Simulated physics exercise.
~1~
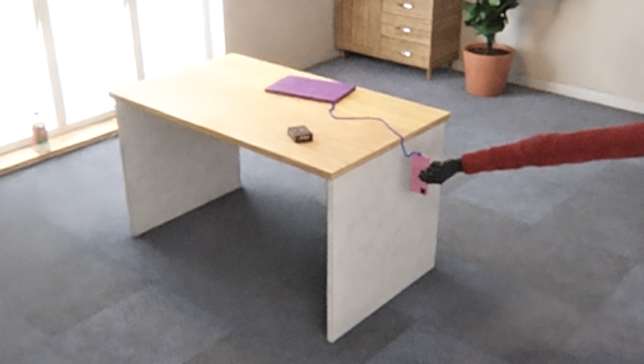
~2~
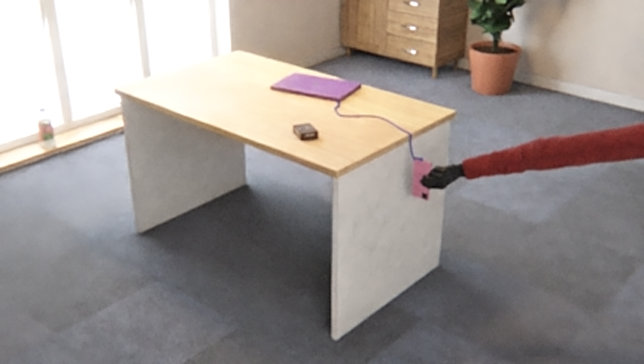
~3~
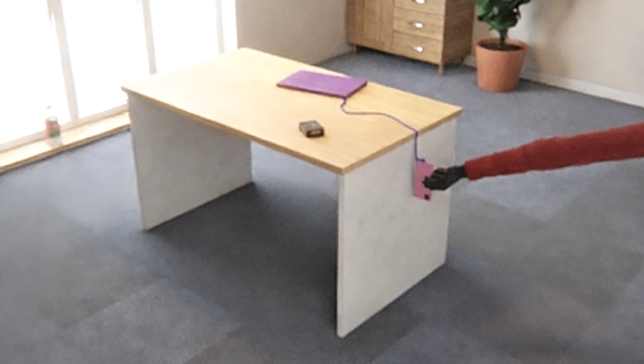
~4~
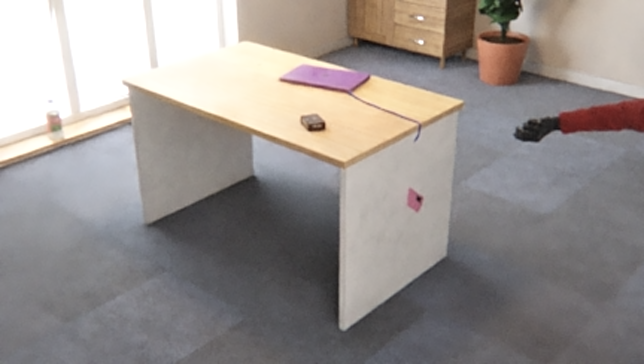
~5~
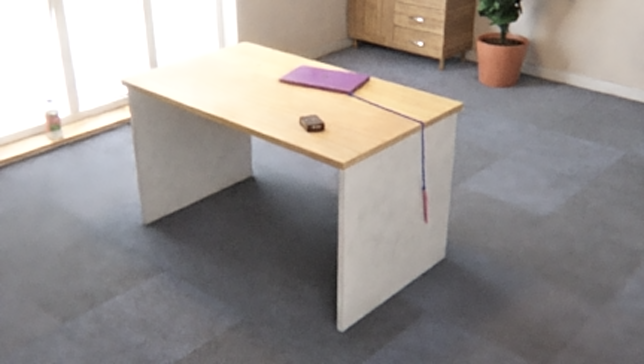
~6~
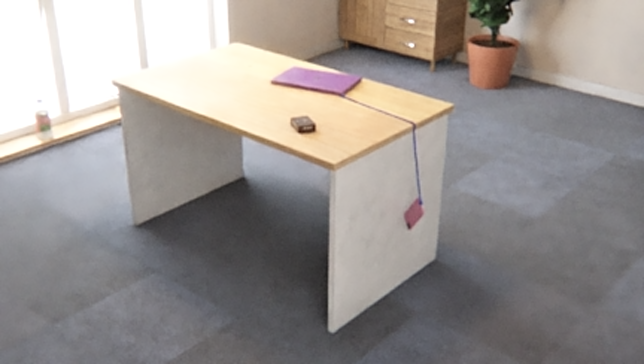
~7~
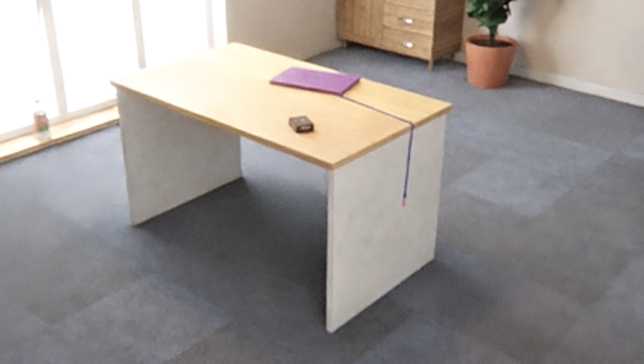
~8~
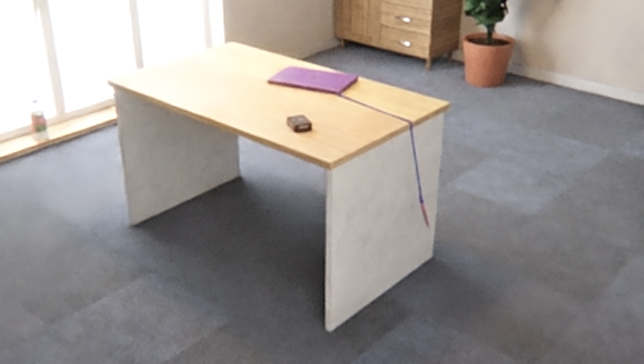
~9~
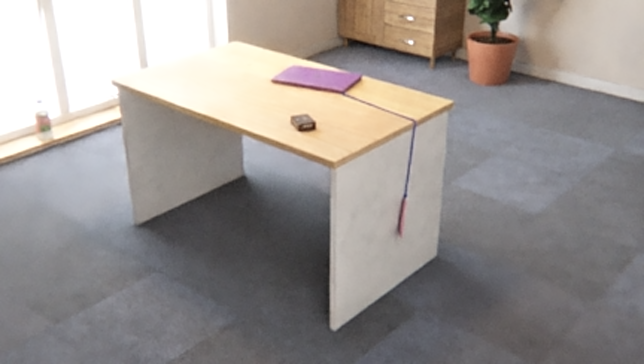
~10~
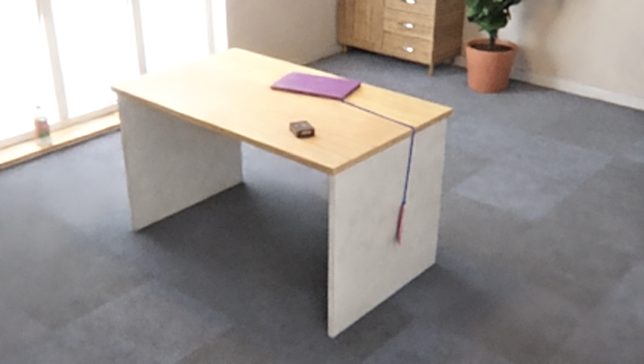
A pink phone, released by a gloved hand, swings and hangs from a cord beside the desk.
